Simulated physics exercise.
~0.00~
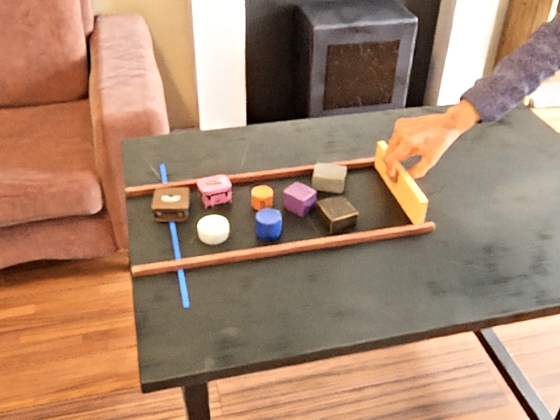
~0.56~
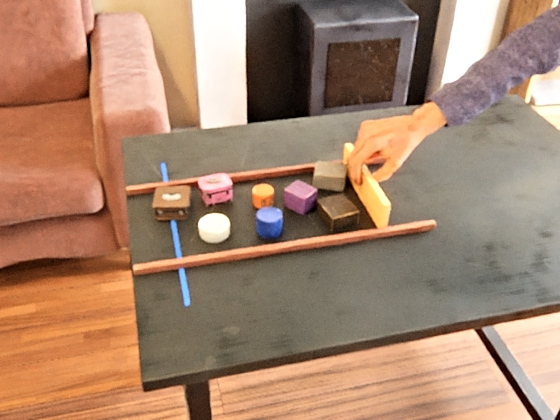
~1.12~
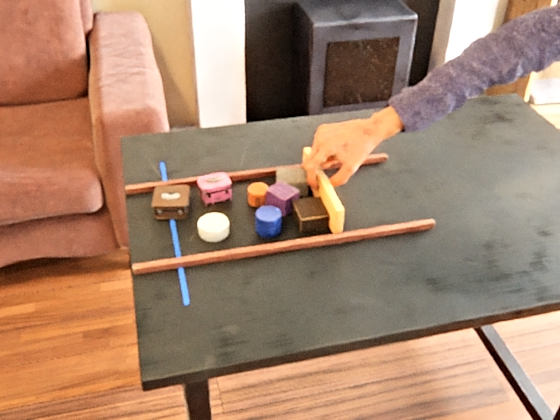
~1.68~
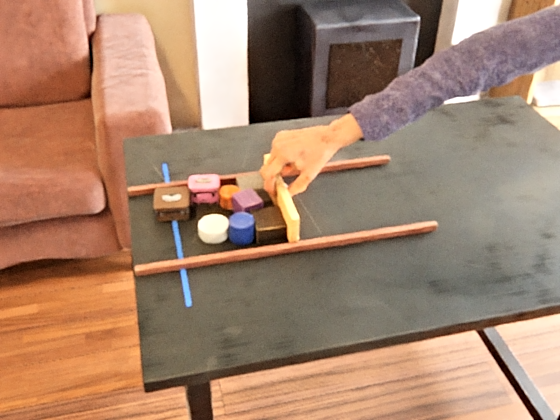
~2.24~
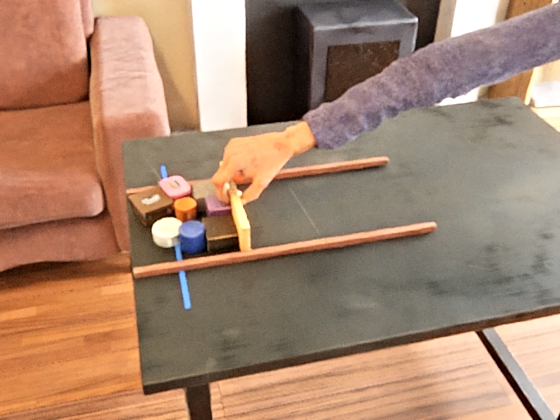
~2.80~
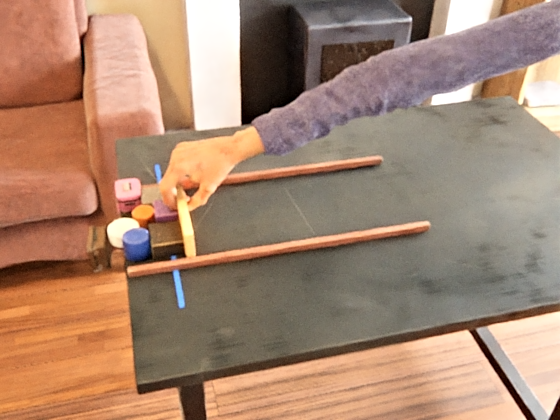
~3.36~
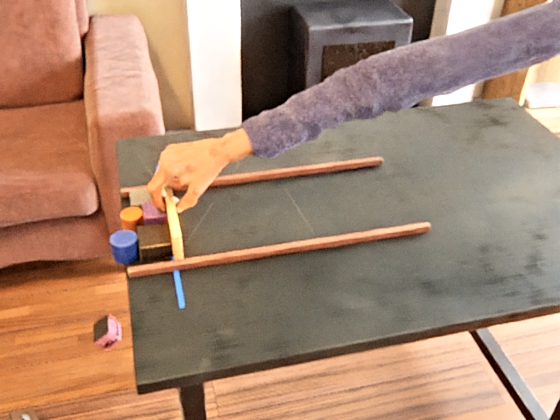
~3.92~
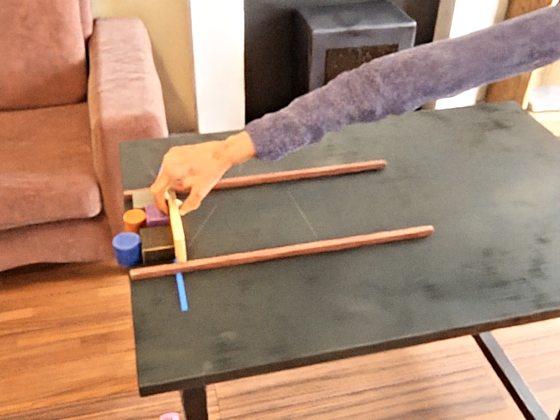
A hand slid an upright yellow board leftward between two wooden rails on a dark table, bunching small objects together and pushing them toward the edge. The brown case, white lid and pink case fell off, while the others stayed beside the board.
